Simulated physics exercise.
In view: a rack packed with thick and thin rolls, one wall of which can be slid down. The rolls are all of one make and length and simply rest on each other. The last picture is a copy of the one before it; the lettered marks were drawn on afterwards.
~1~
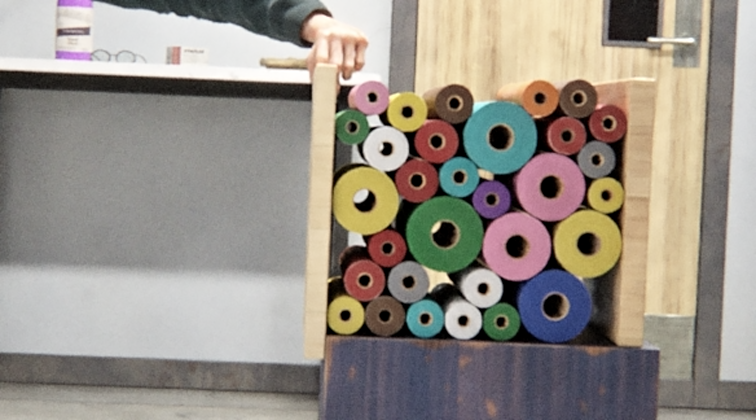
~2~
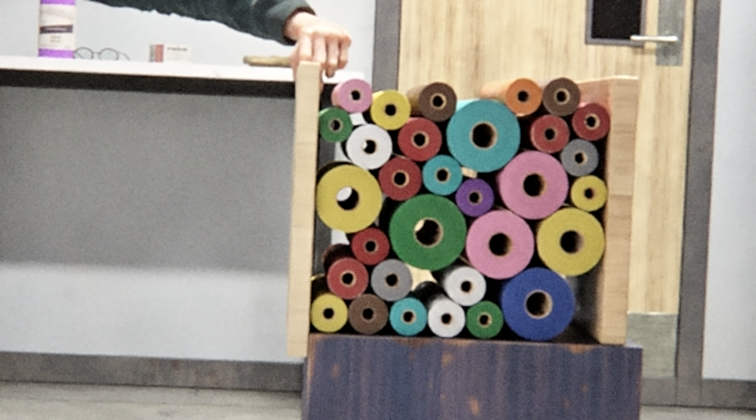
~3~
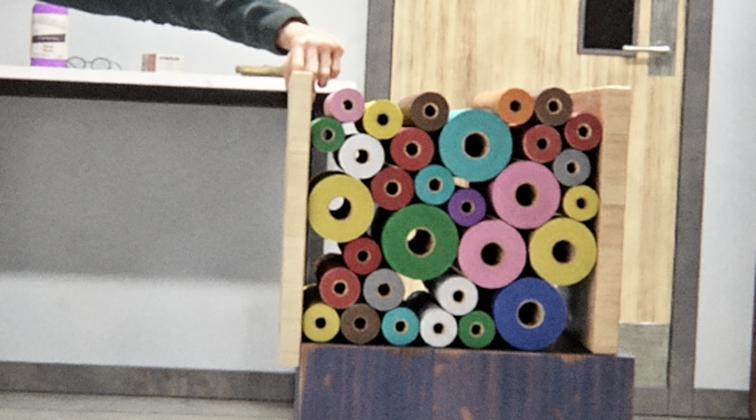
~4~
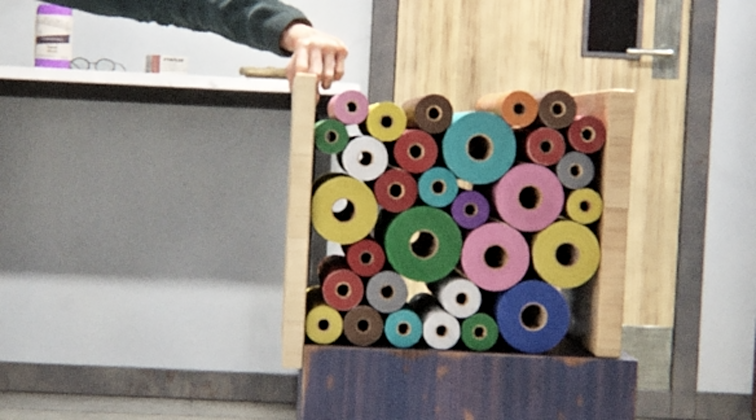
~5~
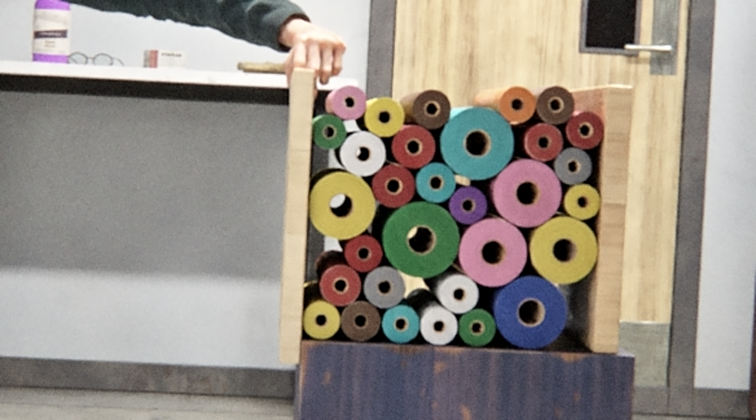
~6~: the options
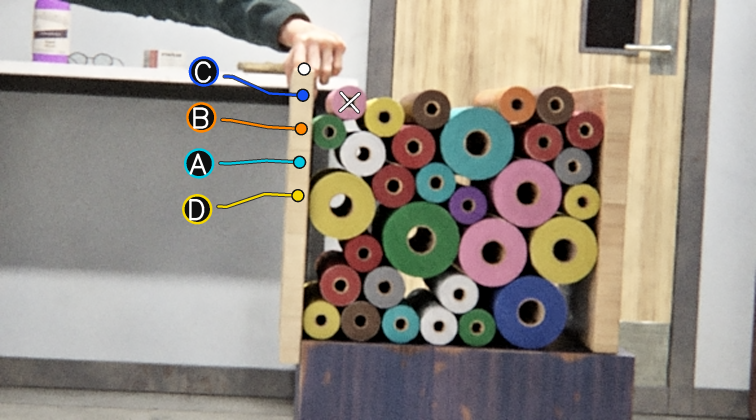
To begin with, a hand rests on top of the left side board of a wooden rack packed with thick and thin colourful rolls. The view drifts slightly, then nearly settles, while the hand stays on the board and the rack and rolls show no clear movement of their own.
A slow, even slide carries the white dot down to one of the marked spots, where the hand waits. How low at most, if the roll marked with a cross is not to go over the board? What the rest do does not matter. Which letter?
Slide it to A.
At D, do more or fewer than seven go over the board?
At D, fewer than seven.
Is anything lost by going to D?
Yes.
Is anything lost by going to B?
At B: No.
On the copy, A at (300, 162); B at (302, 129); C at (303, 95); D at (298, 196); the cross at (349, 103); the white dot at (305, 69).
On A. First, top of the board (312, 119).
Then, top of the board (310, 162).
Finally, top of the board (310, 162), none out over the board, the crossed one still inside.
By contrast, B keeps the crossed one inside; C keeps the crossed one inside; D lets the crossed one out.
